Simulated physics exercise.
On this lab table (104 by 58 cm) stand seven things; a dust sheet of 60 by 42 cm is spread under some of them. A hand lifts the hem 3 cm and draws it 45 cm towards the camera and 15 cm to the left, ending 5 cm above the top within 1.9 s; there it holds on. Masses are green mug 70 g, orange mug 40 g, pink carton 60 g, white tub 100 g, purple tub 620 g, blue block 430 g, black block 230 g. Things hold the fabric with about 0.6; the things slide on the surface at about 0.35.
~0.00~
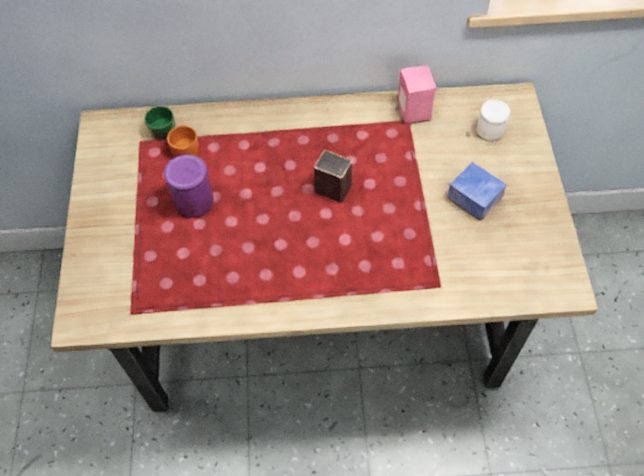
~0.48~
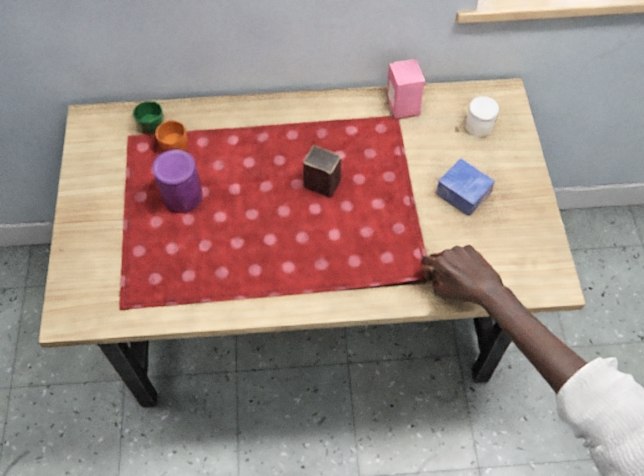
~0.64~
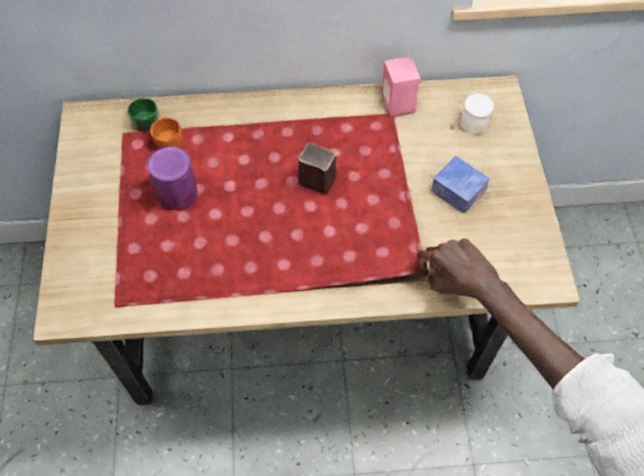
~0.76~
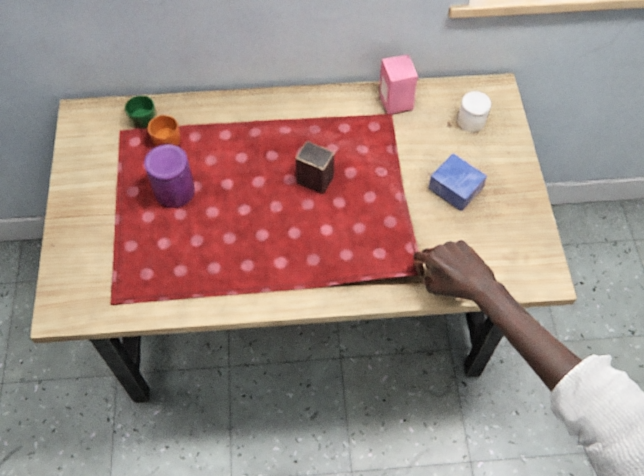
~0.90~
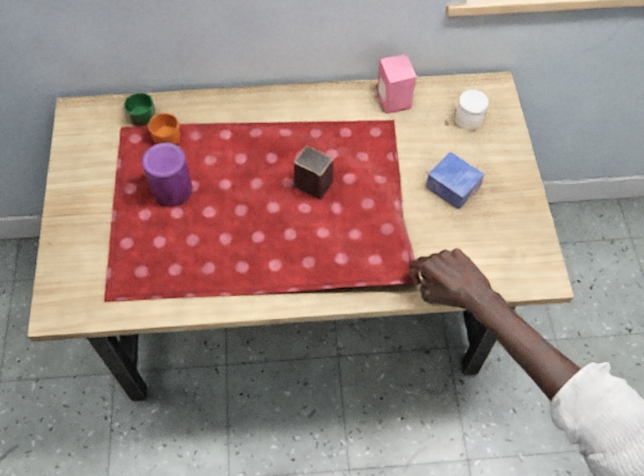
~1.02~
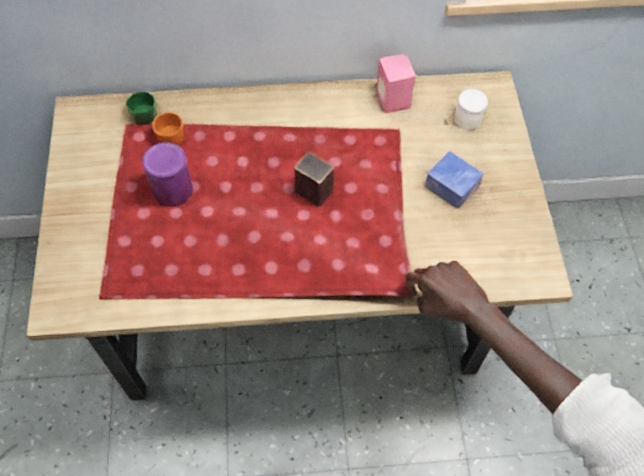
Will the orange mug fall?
Result: Orange mug keeps to the top.
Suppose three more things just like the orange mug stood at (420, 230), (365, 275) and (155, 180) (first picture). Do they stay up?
In turn: Goes over, drops off, stays up.
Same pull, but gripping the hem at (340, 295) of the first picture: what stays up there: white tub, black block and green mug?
Then: White tub stays on, black block goes over, green mug remains.
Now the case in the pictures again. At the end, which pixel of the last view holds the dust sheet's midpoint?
Around (287, 353).
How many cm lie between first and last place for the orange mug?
About: Orange mug 40 cm.
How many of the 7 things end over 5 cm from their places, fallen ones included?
That makes 3.
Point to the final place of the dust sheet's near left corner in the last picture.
At about (110, 333).
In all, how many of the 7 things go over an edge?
1 of them.
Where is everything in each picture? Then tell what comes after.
Orange mug (182, 137); dust sheet corners (131, 314) (140, 142) (441, 287), in the first frame.
Dust sheet corners (120, 310) (128, 136); grip (431, 279), in the second frame.
Dust sheet corners (115, 307) (123, 134); grip (427, 273), in the third frame.
Dust sheet corners (111, 305) (120, 131); grip (423, 274), in the fourth frame.
Black block (314, 160); orange mug (164, 124); dust sheet corners (104, 301) (121, 127); grip (419, 282), in the fifth frame.
Orange mug (168, 124); dust sheet corners (100, 299) (399, 129); grip (415, 294), in the sixth frame.
By 1.4 s, 90 % of the dust sheet is still over the top; orange mug 8 cm off its start, black block 13 cm off its start, purple tub 4 cm off its start.
By 1.8 s, 75 % of the dust sheet is still over the top; orange mug 18 cm off its start, black block 25 cm off its start, purple tub 12 cm off its start.
By 2.1 s, 45 % of the dust sheet is still over the top; orange mug 30 cm off its start at (267, 196), black block 40 cm off its start at (356, 353), purple tub 21 cm off its start at (227, 229).
By 2.5 s, 30 % of the dust sheet is still over the top; orange mug 38 cm off its start, black block over the edge, purple tub 29 cm off its start.
By 4.1 s, 30 % of the dust sheet is still over the top; orange mug 38 cm off its start at (287, 230), black block over the edge, purple tub 29 cm off its start at (244, 263), green mug 4 cm off its start at (155, 102).
